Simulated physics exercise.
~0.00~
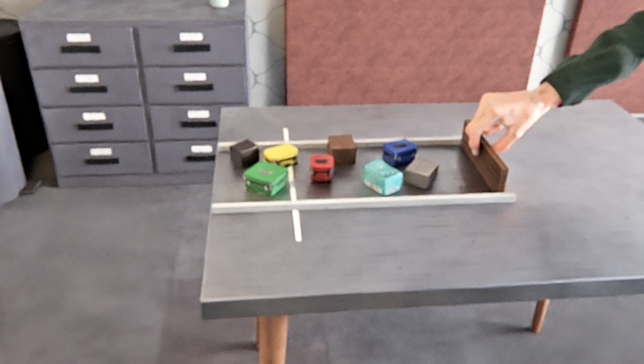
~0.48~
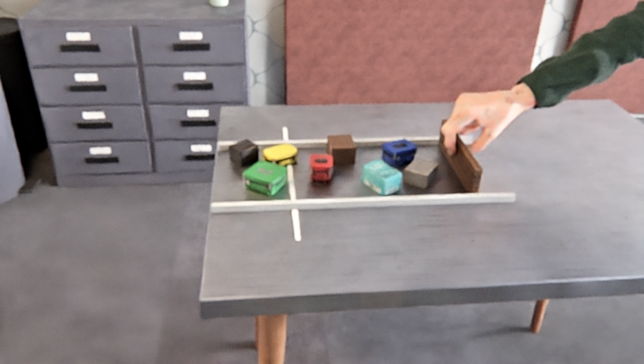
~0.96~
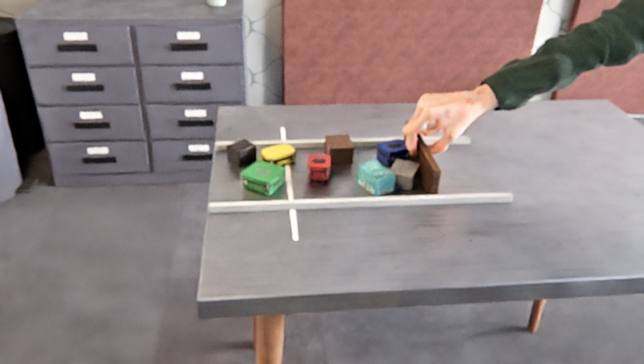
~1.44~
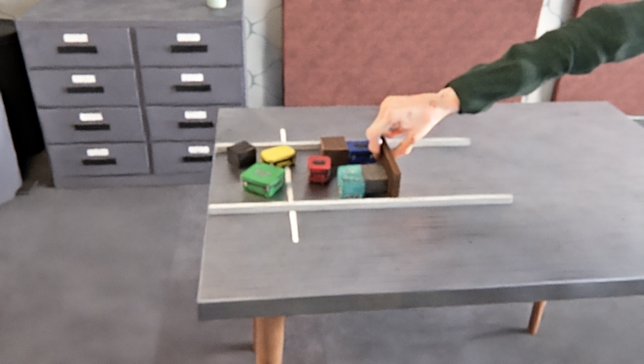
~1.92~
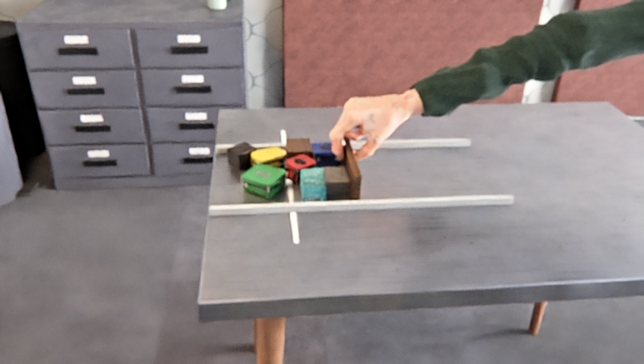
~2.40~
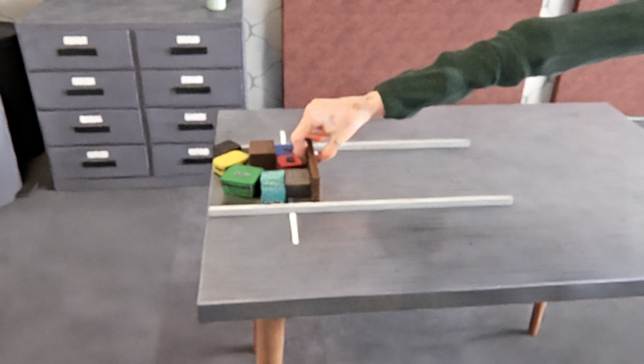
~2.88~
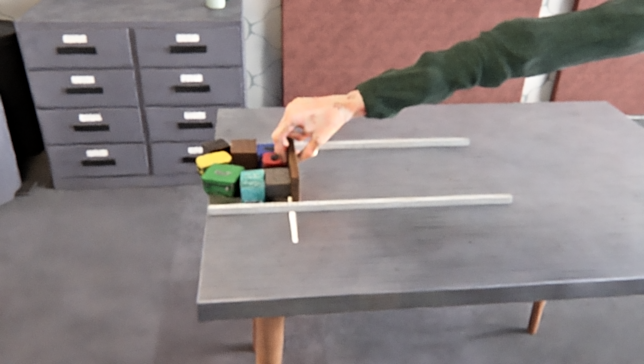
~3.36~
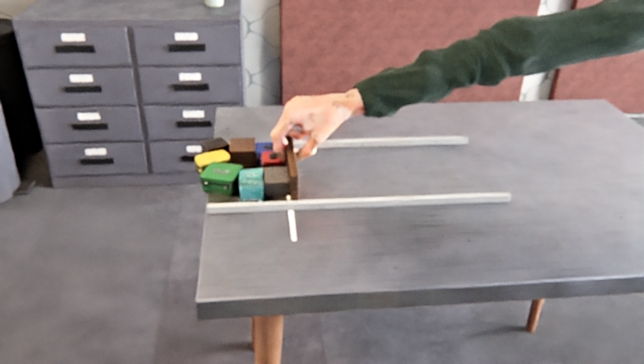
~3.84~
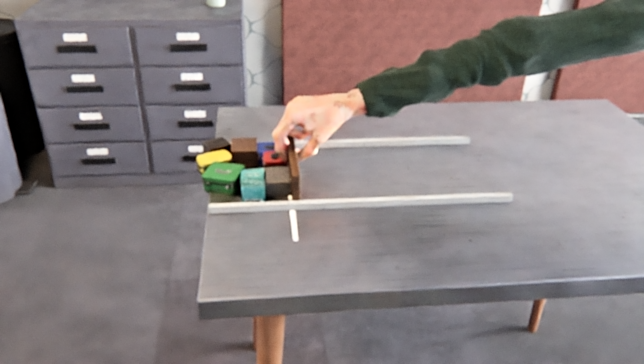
A hand slid an upright brown board left across a grey table between two pale rails, gradually bunching up the colourful little boxes and blocks and pushing them to the edge, where it stopped at the tape with everything still on the table.
